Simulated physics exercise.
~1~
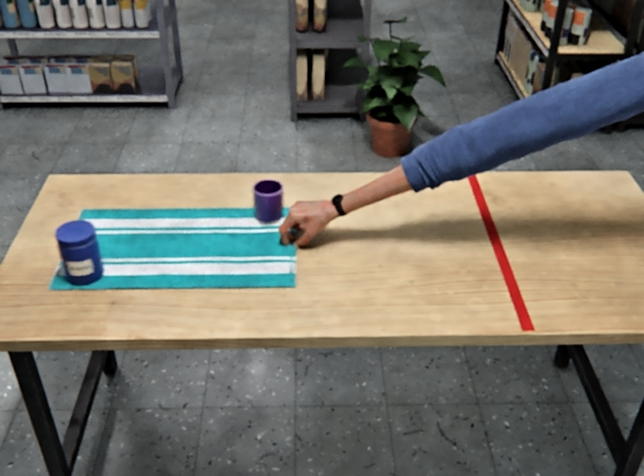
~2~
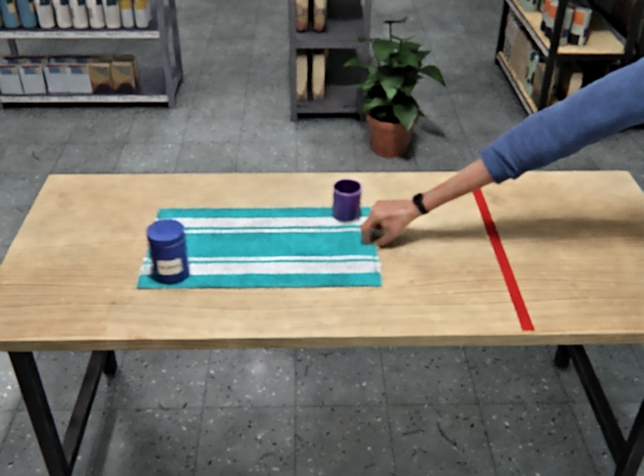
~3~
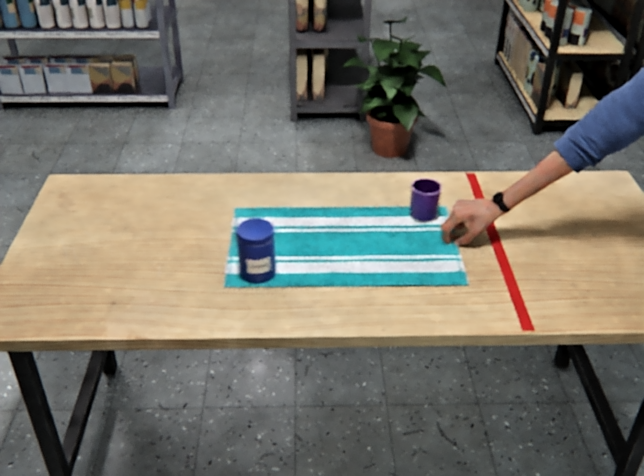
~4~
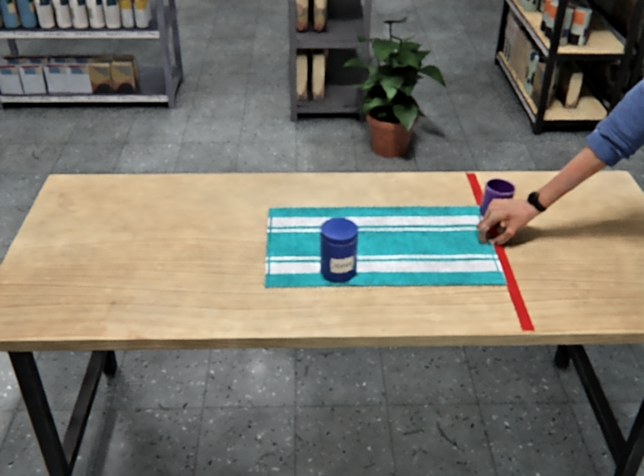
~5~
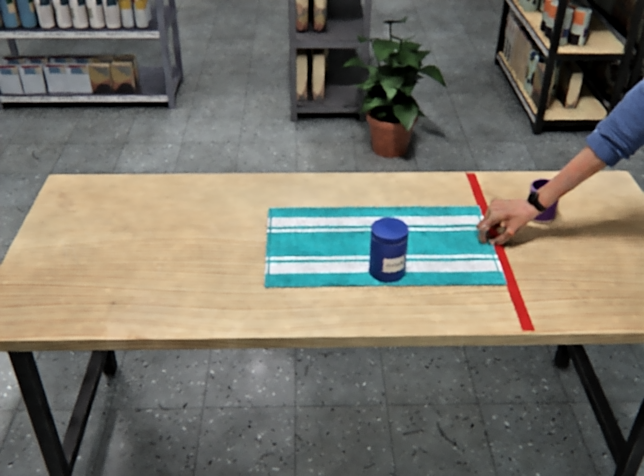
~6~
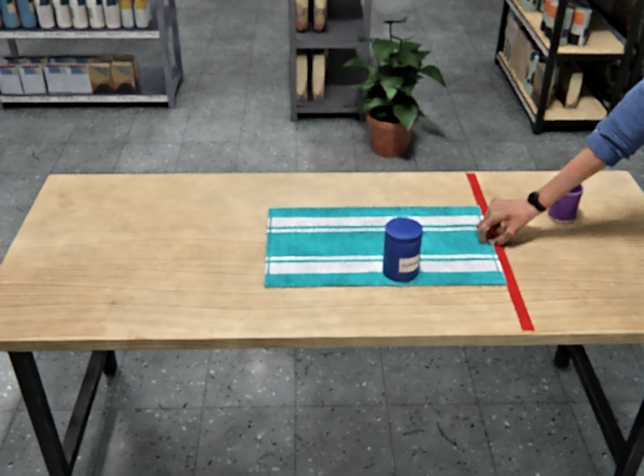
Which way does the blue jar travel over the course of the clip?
The blue jar travels to the right, first along with the runner and then a little farther across the cloth after the runner stops.
